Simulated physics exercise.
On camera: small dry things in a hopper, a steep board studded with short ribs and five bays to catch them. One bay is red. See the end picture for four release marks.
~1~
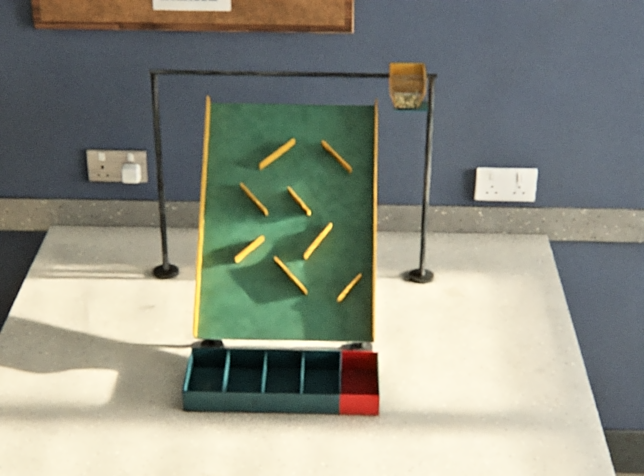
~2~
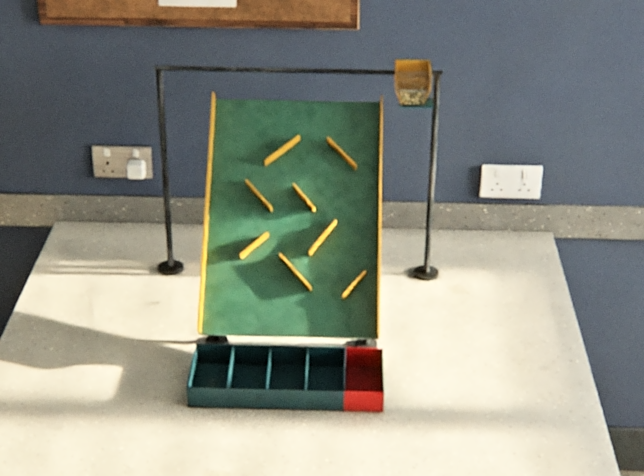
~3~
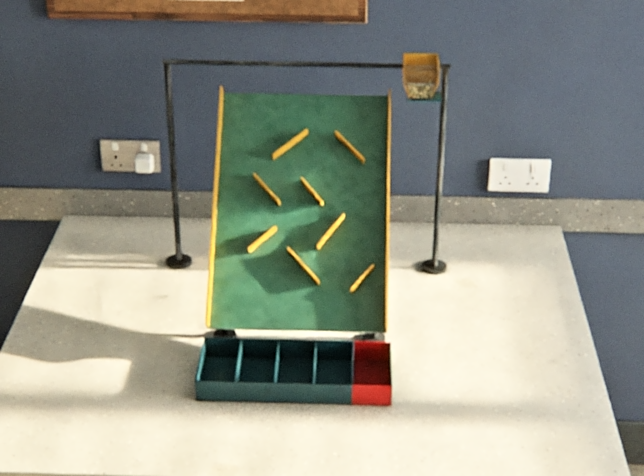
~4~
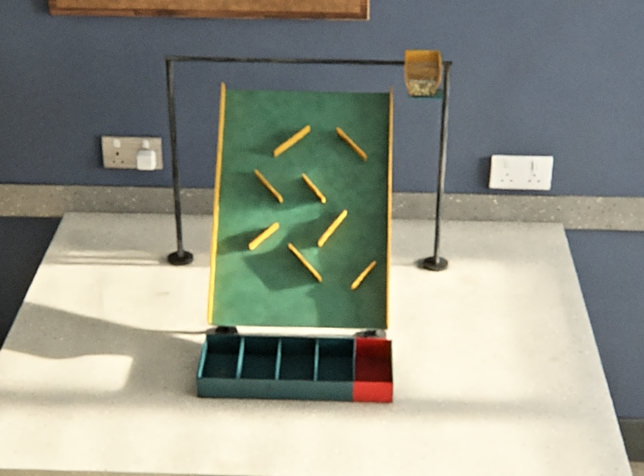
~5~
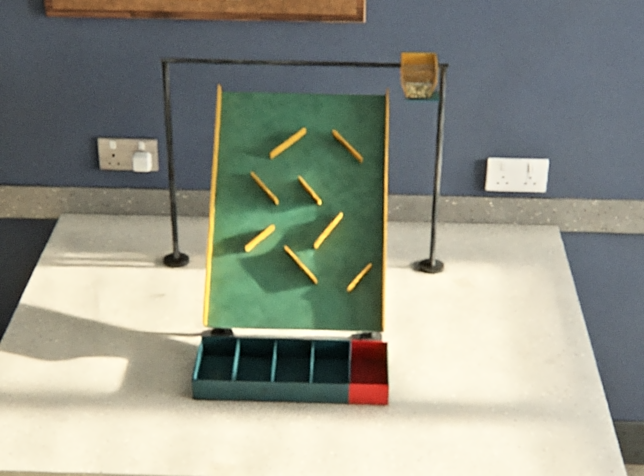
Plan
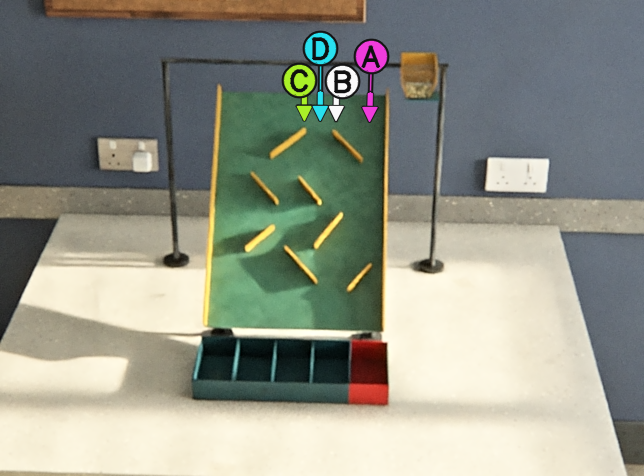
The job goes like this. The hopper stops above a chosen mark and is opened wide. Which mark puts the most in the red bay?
A is best.
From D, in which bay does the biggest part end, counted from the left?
The fourth.
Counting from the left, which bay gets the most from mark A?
The fifth.
On the marked copy, mark A meets the board at (369, 116); mark B meets the board at (336, 115); mark C meets the board at (304, 115); mark D meets the board at (320, 115).
For mark A, about two thirds in the red bay, about a quarter in other bays.
For mark B, about half in the red bay, about a third in other bays, a small part outside the box.
For mark C, about a third in the red bay, about two thirds in other bays.
For mark D, about a third in the red bay, about two thirds in other bays.
